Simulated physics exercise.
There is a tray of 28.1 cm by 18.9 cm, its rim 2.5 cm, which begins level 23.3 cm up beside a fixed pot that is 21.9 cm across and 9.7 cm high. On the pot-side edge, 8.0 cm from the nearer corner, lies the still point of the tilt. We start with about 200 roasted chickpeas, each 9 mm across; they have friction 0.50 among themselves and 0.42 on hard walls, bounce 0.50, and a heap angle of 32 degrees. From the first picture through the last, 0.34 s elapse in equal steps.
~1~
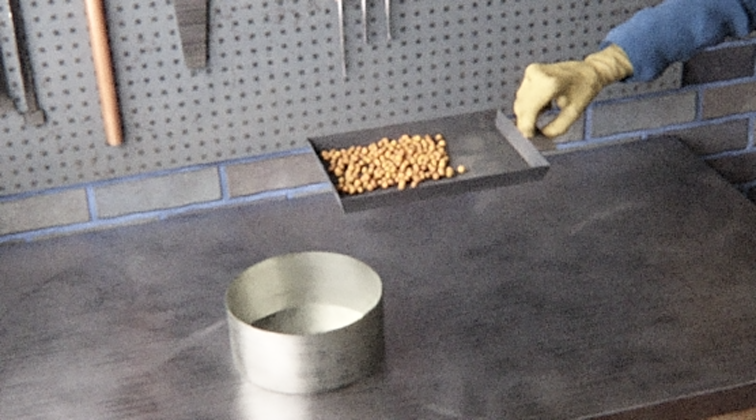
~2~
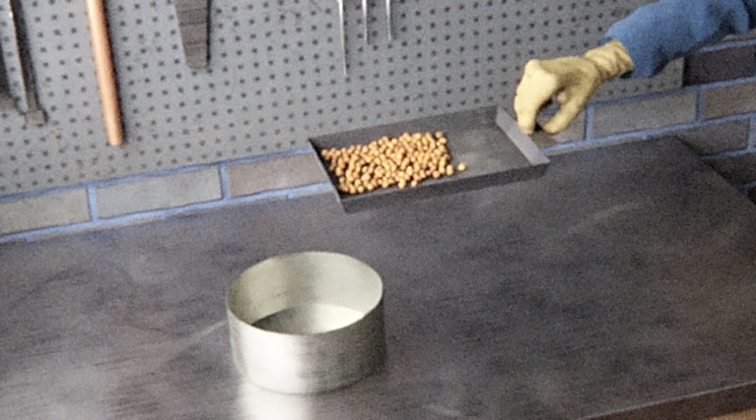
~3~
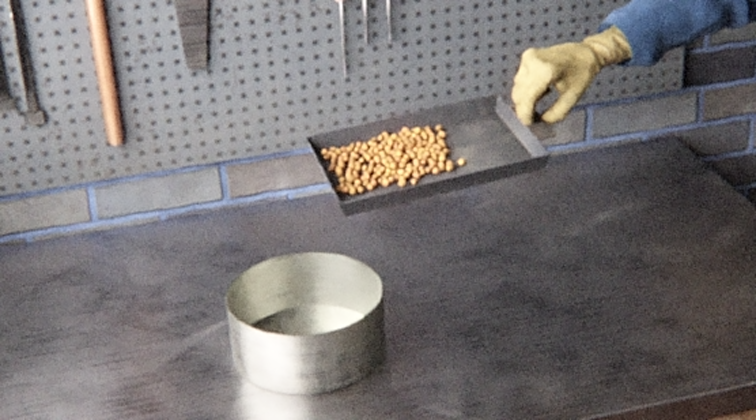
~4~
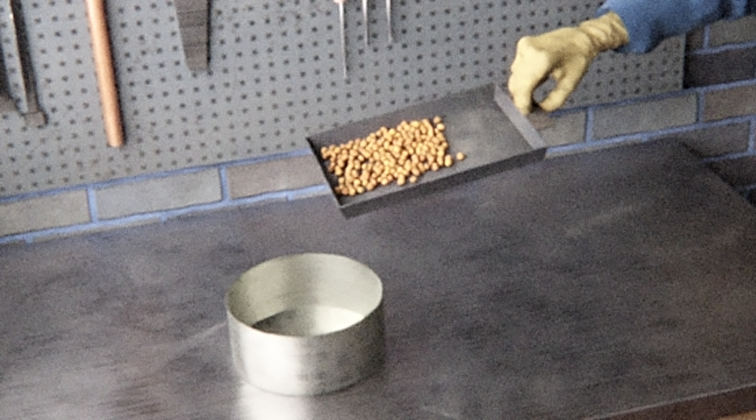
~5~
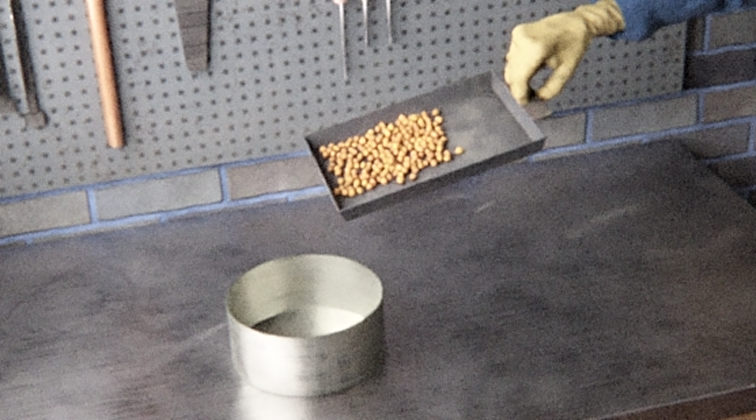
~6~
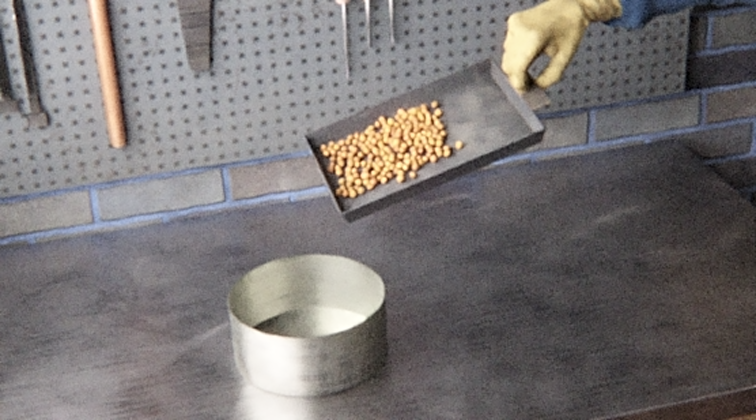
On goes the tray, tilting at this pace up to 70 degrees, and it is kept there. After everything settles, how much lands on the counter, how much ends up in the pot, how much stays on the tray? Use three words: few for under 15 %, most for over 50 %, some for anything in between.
Counter: Few; pot: Few; tray: Most.
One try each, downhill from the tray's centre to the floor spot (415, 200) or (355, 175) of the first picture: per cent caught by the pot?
The share comes to roughly 5 in a hundred, then roughly 0 in a hundred.
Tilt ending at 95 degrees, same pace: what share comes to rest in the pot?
Roughly 100 %.
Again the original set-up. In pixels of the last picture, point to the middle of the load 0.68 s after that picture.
The middle of the load should be near (350, 165) then.
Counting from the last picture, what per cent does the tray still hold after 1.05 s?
Close to 100 in a hundred parts of the load.
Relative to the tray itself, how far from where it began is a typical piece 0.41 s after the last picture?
It has moved some 6 cm from its start.
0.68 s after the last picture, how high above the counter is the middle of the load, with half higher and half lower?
Median height: Approx. 28 cm.
Then, 0.41 s after the last picture, tilt 43 degrees; the tray holds 100 %, the pot 0 %.
Then, 0.68 s after the last picture, tilt 60 degrees; the tray holds 100 %, the pot 0 %.
Then, 1.05 s after the last picture, tilt 70 degrees; the tray holds 100 %, the pot 0 %.
In the end, counter 0 %, pot 0 %, tray 100 %.
